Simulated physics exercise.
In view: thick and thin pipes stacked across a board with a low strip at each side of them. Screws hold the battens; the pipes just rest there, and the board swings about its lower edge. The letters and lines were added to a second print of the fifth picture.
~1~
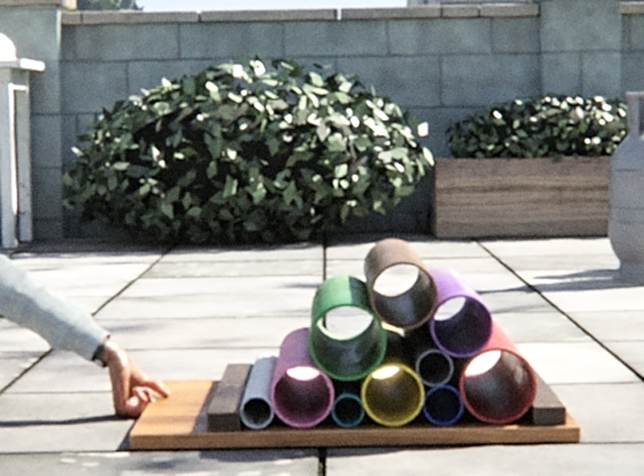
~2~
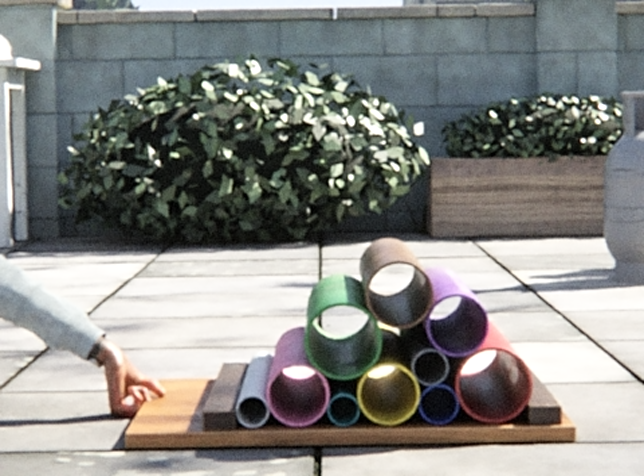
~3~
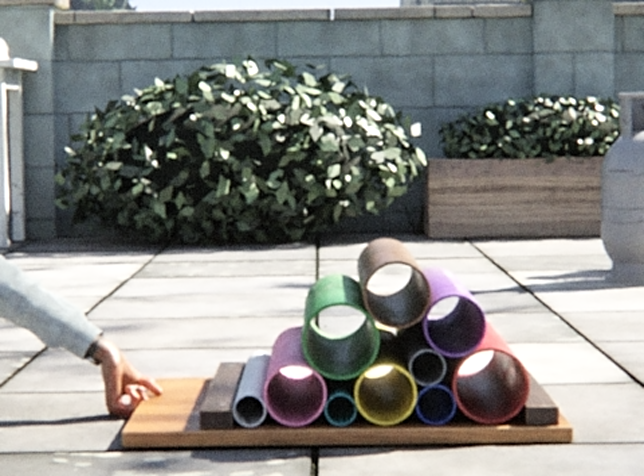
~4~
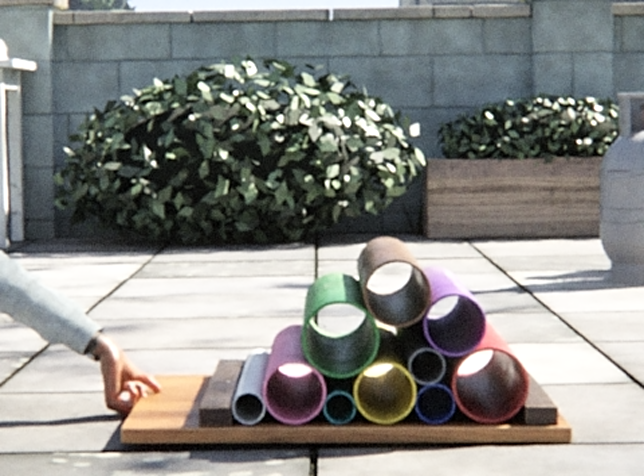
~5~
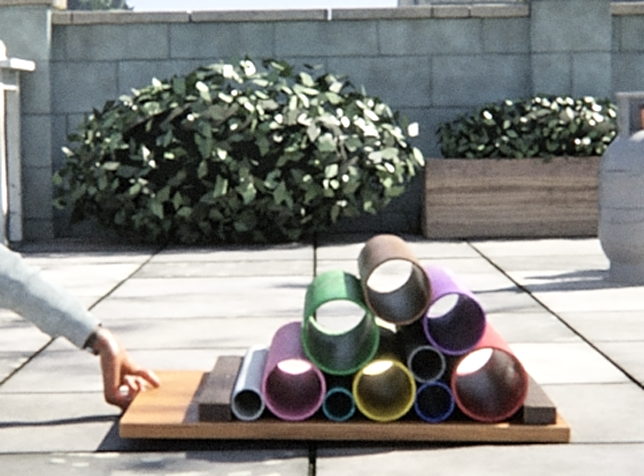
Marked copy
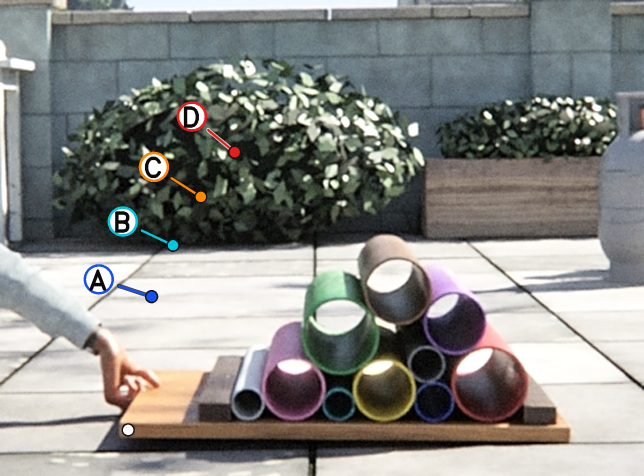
Hand slightly raising the left end of a wooden board holding stacked colourful pipes between dark strips on a sunlit paved patio.
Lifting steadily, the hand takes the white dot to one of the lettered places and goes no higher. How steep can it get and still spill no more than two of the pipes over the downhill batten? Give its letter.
Up to C.
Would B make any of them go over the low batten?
Yes, at B.
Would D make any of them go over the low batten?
At D: Yes.
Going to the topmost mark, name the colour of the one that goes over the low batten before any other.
The purple one.
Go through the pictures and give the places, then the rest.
Yellow pipe (393, 395); blue pipe (443, 405); red pipe (499, 386), in the first frame.
Red pipe (494, 385); green pipe (343, 341), in the second frame.
Board (345, 398); white pipe (249, 410); brown pipe (397, 295), in the third frame.
Board (344, 396); white pipe (249, 408); pink pipe (294, 392), in the fourth frame.
Board (343, 393); white pipe (248, 403); pink pipe (294, 389), in the fifth frame.
On the copy, A at (152, 297); B at (173, 245); C at (201, 197); D at (235, 152); the white dot at (128, 430).
On C. First, board at 19°.
Then, board at 34°.
Finally, board at 34°, two over the low batten (purple, brown).
By contrast, A one over the low batten (purple); B one over the low batten (purple); D three over the low batten (green, purple, brown).
